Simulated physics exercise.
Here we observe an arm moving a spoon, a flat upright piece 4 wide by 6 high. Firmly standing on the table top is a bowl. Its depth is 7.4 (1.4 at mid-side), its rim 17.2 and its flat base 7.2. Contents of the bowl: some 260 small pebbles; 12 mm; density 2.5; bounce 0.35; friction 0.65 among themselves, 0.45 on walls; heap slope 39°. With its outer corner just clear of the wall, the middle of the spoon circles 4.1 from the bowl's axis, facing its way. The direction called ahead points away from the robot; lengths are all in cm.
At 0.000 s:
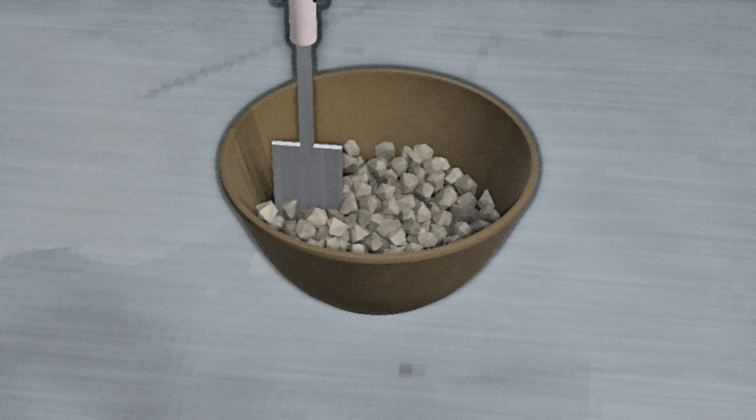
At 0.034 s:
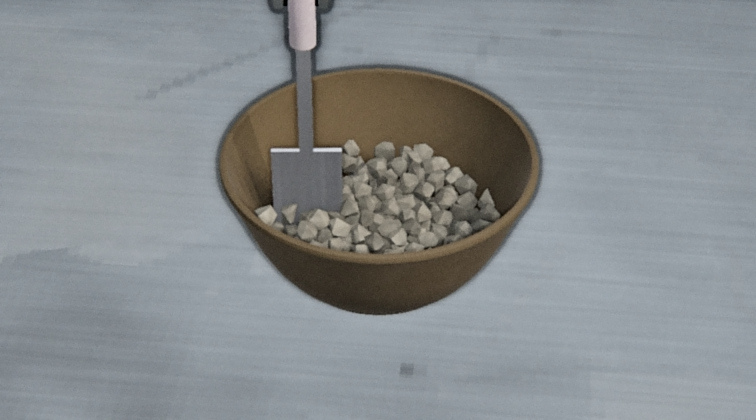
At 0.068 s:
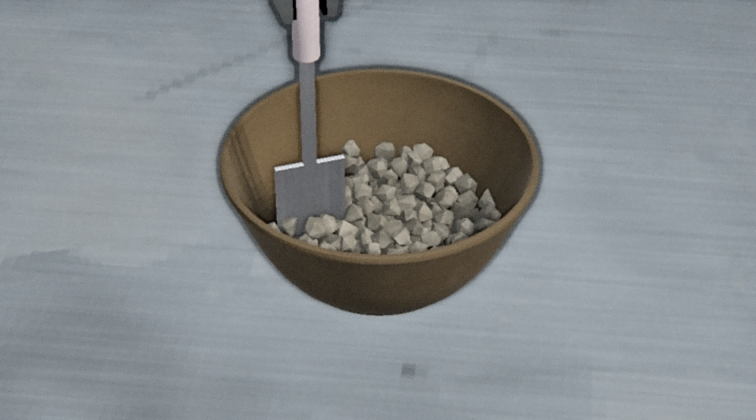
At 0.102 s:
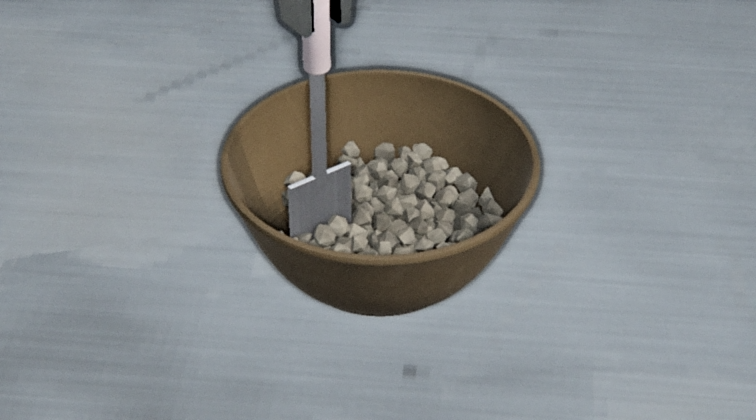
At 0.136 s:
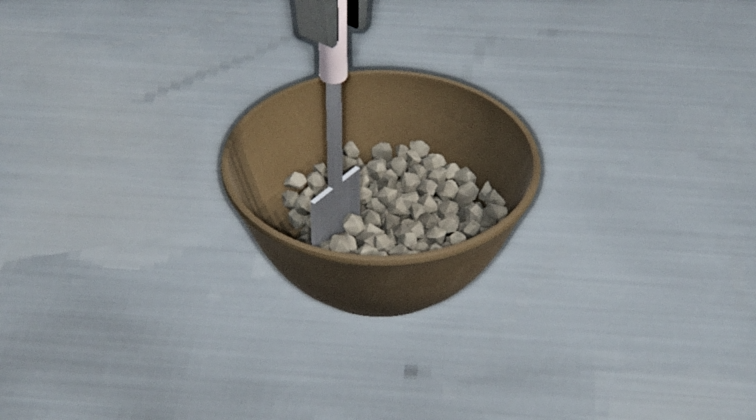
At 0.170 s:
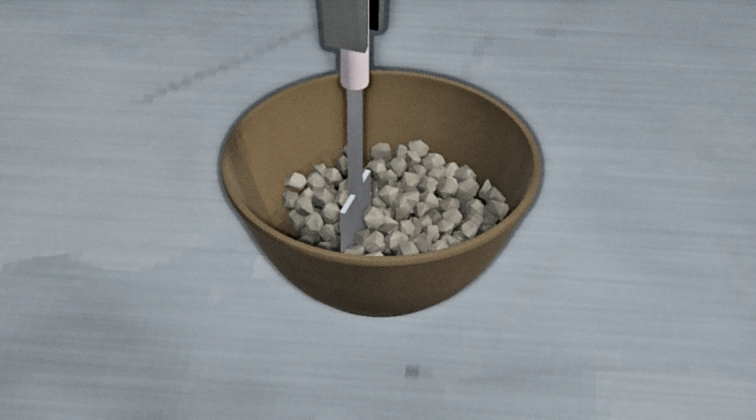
A robot arm drags a flat gray spoon through pale pebbles in a brown bowl, turning it edge-on.
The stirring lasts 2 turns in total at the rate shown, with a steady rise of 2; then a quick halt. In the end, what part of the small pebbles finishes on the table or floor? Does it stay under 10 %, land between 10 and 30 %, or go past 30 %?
It stays under 10 %.
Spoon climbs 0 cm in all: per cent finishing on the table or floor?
That works out to some 15 per cent.
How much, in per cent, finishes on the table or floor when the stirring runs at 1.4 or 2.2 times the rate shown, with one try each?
It would be some 15 and 35 percent respectively.
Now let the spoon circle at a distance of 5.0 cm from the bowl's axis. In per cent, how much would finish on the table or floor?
In that case some 5 %.
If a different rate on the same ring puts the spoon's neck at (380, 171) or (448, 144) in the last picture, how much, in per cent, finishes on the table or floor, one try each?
First try: Around 15 %; second try: Around 35 %.
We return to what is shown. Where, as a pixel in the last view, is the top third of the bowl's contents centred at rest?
The centre sits around (335, 205) in the last picture.
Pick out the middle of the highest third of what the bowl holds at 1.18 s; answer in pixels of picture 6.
Somewhere around (415, 159), I think.
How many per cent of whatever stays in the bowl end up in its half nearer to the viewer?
Around 50 percent of it.
After 0.67 s, 329° round, highest piece 9 above the table; 248 in the bowl, 4 on the table or floor, 6 in flight or on the tool.
After 1.18 s, 223° round, highest piece 8 above the table; 245 in the bowl, 12 on the table or floor, 1 in flight or on the tool.
After 1.63 s, 0° round, highest piece 8 above the table; 243 in the bowl, 15 on the table or floor.
After 2.33 s, 0° round, highest piece 8 above the table; 243 in the bowl, 15 on the table or floor.
At rest, 243 in the bowl, 15 on the table or floor. That is 6 % on the table or floor.
